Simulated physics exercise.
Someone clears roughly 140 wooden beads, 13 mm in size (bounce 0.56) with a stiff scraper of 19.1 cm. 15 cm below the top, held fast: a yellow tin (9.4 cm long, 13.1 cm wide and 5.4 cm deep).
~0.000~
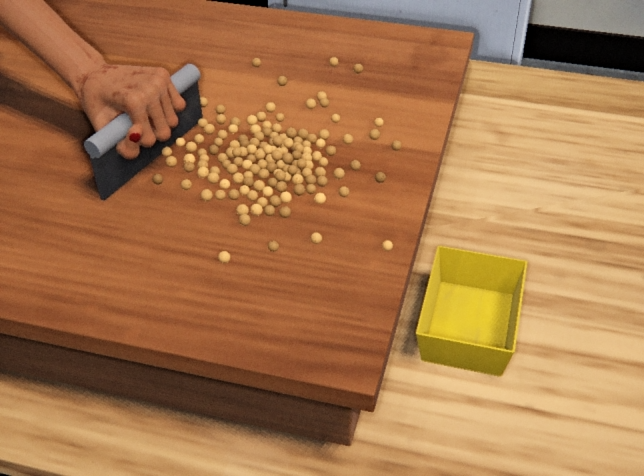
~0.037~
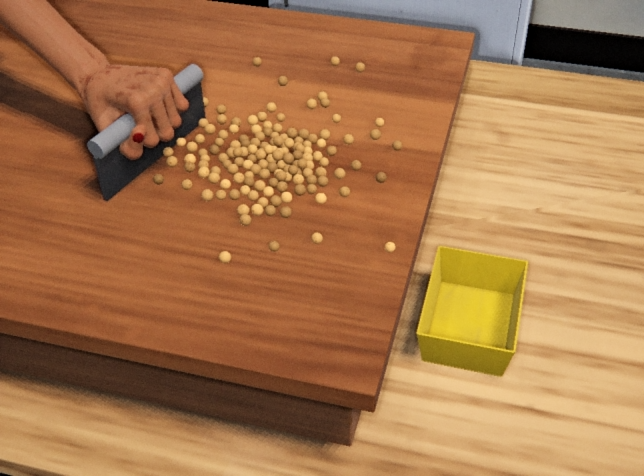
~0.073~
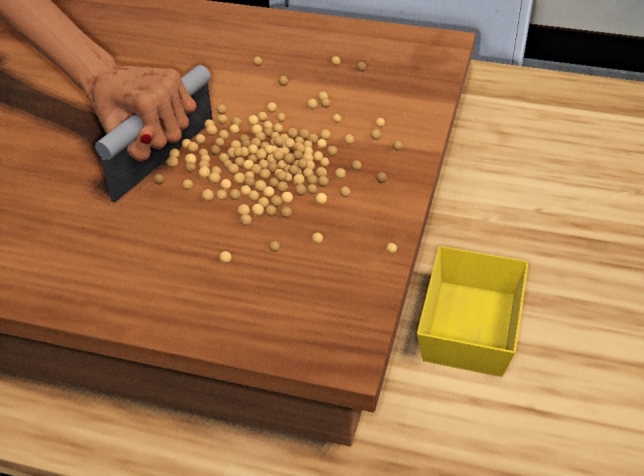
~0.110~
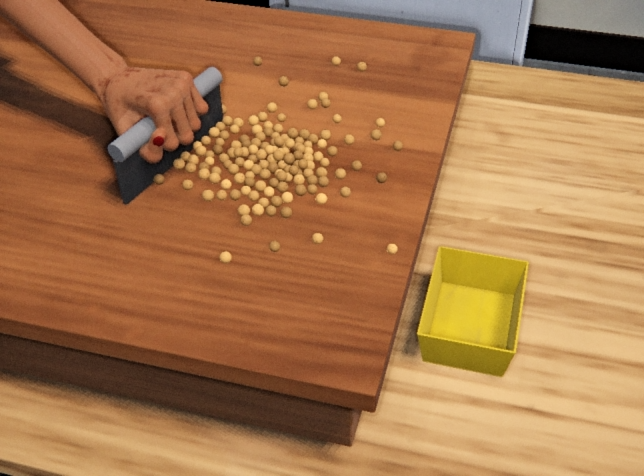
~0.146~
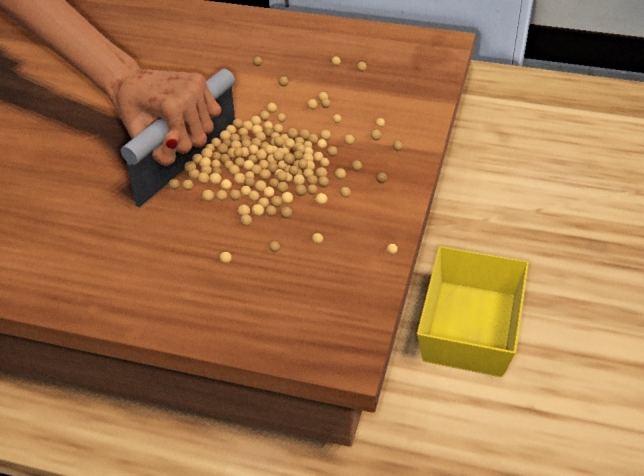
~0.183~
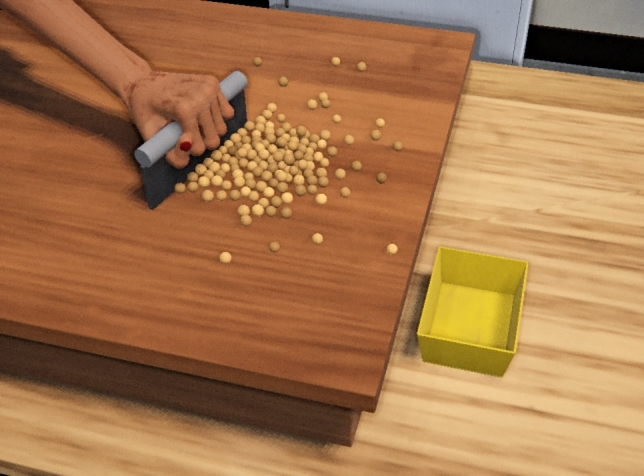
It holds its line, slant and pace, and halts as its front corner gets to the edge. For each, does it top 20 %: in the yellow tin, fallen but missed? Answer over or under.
Yellow tin: Over, missed: Over.
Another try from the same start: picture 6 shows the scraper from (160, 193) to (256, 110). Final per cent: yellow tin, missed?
Yellow tin 35, missed 25.
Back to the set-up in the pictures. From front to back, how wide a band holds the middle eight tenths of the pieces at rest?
Roughly 28 cm.
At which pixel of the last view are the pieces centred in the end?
At about (446, 291).
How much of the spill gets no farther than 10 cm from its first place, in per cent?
Roughly 15 per cent.
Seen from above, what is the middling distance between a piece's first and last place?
Roughly 26 cm.
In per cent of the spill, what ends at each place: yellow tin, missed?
Yellow tin 30; missed 25.
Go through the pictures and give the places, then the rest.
The first frame shows scraper from (96, 164) to (195, 86); moved 0.0 cm; pieces shifted so far, 0; middle of the spill at (268, 150); yellow tin at (474, 296).
The second frame shows scraper from (99, 164) to (198, 87); moved 0.3 cm; pieces shifted so far, 0; middle of the spill at (269, 150).
The third frame shows scraper from (107, 166) to (205, 88); moved 1.2 cm; pieces shifted so far, 5; middle of the spill at (269, 150).
The fourth frame shows scraper from (119, 168) to (217, 90); moved 2.7 cm; pieces shifted so far, 13; middle of the spill at (270, 150).
The fifth frame shows scraper from (132, 170) to (229, 92); moved 4.4 cm; pieces shifted so far, 23; middle of the spill at (270, 150).
The sixth frame shows scraper from (146, 173) to (241, 94); moved 6.1 cm; pieces shifted so far, 62; middle of the spill at (273, 150); yellow tin at (475, 297). Its speed is about 0.46 m/s.
After 0.46 s, scraper 19 cm from its start, spill 24 cm wide; still on top 100 %.
After 0.75 s, scraper 31 cm from its start, spill 28 cm wide; off the edge, not caught 15 %, still on top 80 %.
Then, at 0.99 s, scraper 31 cm from its start, spill 29 cm wide; yellow tin 30 %, off the edge, not caught 25 %, still on top 45 %.
In the end, at 1.8 s, yellow tin 30 %, fallen but missed 25 %, still on top 40 %.
